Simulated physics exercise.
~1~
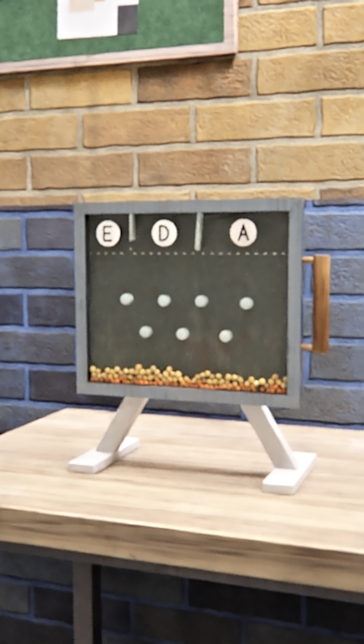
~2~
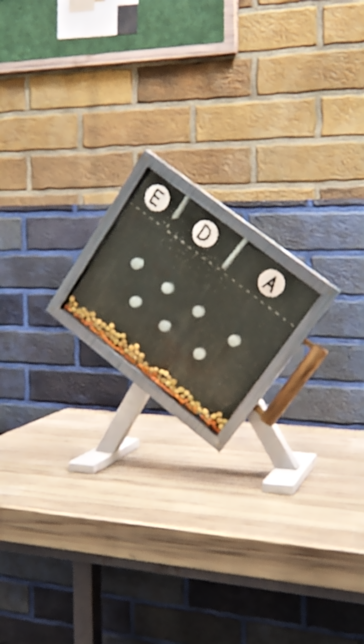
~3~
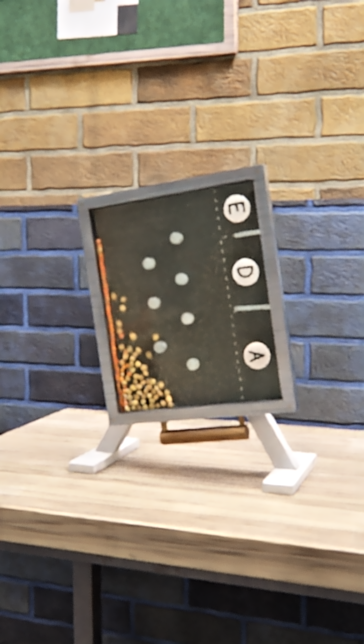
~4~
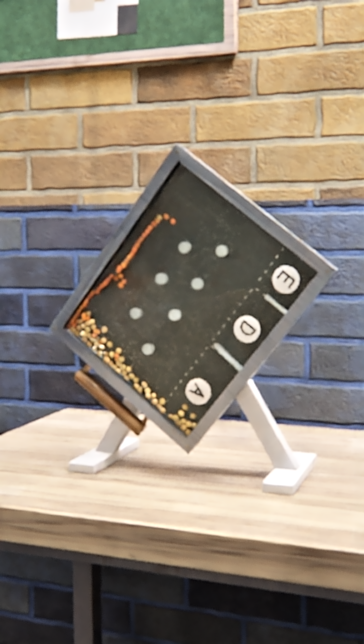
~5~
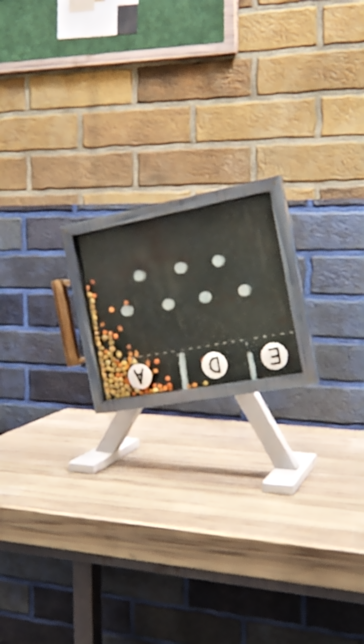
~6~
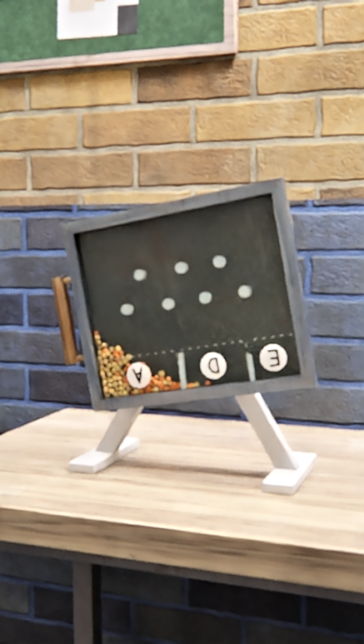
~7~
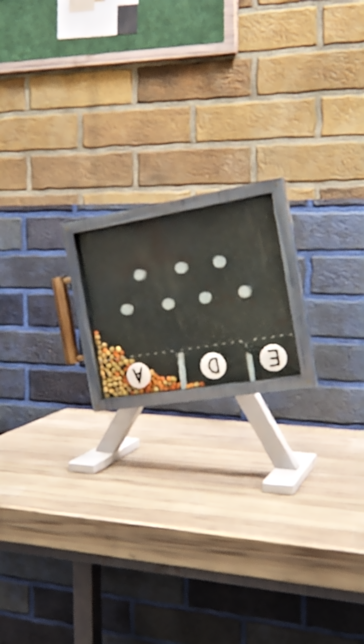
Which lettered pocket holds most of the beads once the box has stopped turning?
The pocket marked A holds most of them, with the beads heaped in the lower left corner of the upturned box.
